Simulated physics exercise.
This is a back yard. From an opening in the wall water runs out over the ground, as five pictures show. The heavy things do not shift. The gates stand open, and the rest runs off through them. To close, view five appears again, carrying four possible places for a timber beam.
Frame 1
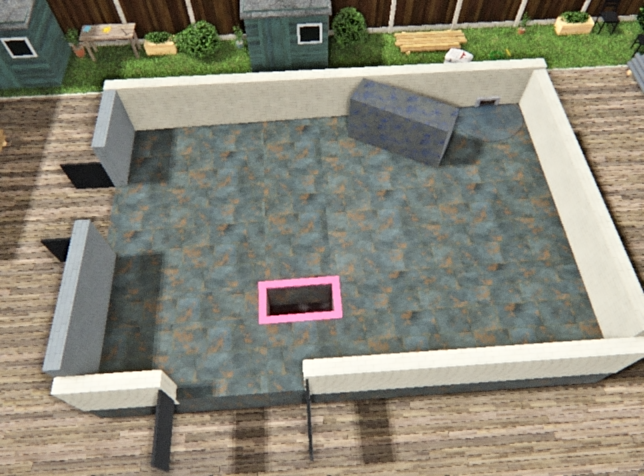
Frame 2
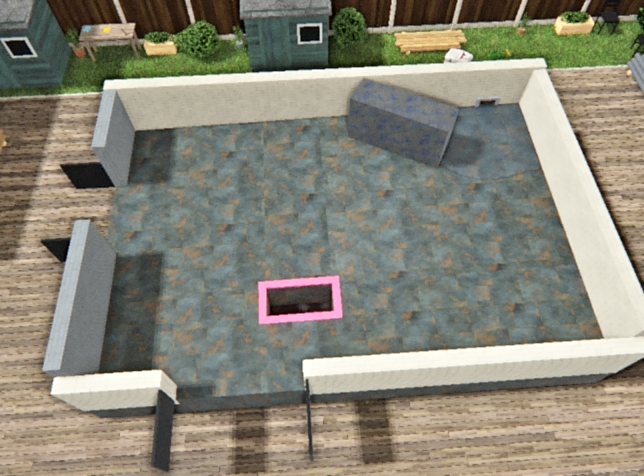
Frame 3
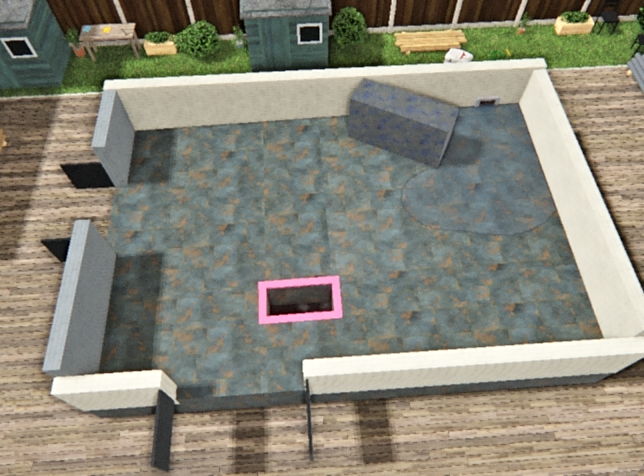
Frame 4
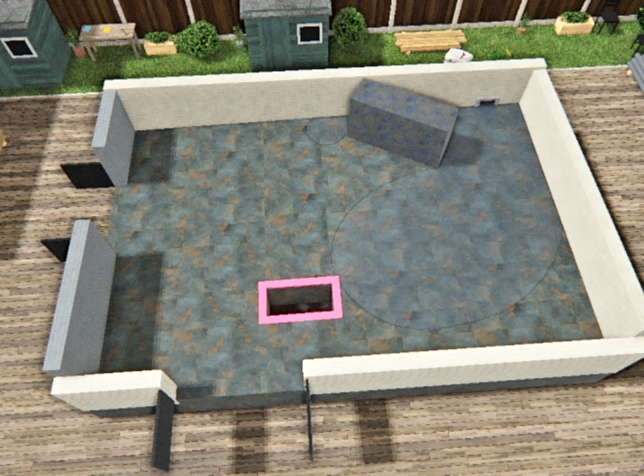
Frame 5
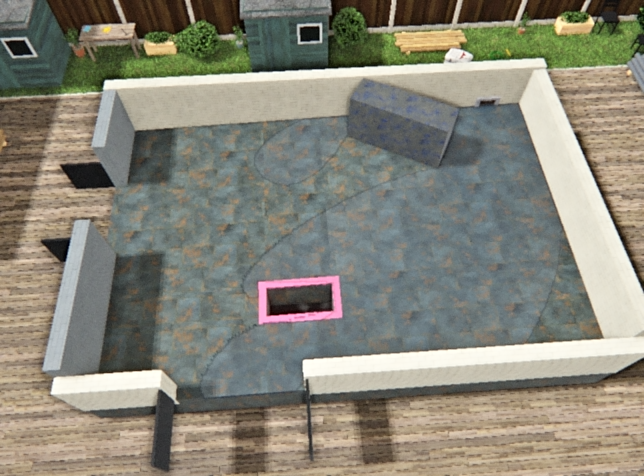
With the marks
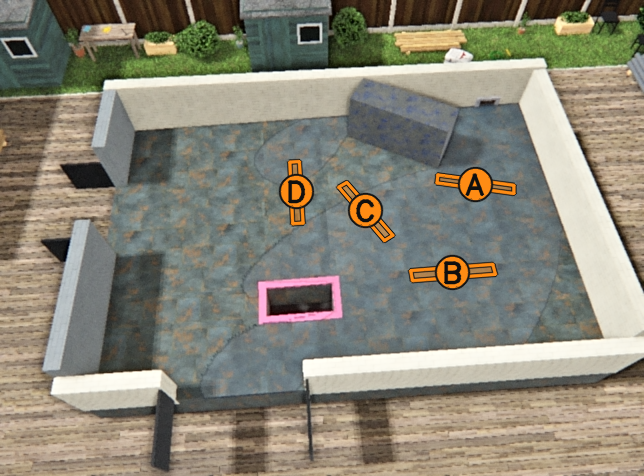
A back yard with a walled, mottled blue-green floor is seen from high above, with wooden decking around it and grass and teal sheds behind. A grey-blue block stands near the back wall, a pink-rimmed drain lies toward the front, and gates stand open at left and front. Water spreads from the back right corner across the floor, reaching the drain, while the camera stays still.
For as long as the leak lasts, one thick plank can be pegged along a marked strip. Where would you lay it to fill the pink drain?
Use place B.
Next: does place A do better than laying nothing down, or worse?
Place A is worse.
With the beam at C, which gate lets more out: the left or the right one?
More leaves on the right.
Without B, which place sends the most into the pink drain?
The answer is D.
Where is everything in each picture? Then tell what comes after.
Outfall at (487, 102); pink drain at (300, 300); open gate at (241, 380); open gate at (122, 219); 3 % of the ground under water, visible out to (478, 135); pink drain still dry, in the first frame.
In the second frame, 8 % of the ground under water, visible out to (493, 176); pink drain still dry.
In the third frame, 17 % of the ground under water, visible out to (409, 211); pink drain still dry.
In the fourth frame, 34 % of the ground under water, visible out to (408, 324); pink drain still dry.
In the fifth frame, 48 % of the ground under water, visible out to (240, 337); pink drain taking water.
In orange, A from (437, 178) to (513, 189); B from (411, 275) to (494, 269); C from (342, 184) to (388, 237); D from (297, 223) to (294, 161).
If A is chosen, about 16 % of the stream goes into the pink drain, about 81 % out by the gates.
If B is chosen, about 42 % of the stream goes into the pink drain, about 56 % out by the gates.
If C is chosen, about 16 % of the stream goes into the pink drain, about 81 % out by the gates.
If D is chosen, about 25 % of the stream goes into the pink drain, about 73 % out by the gates.
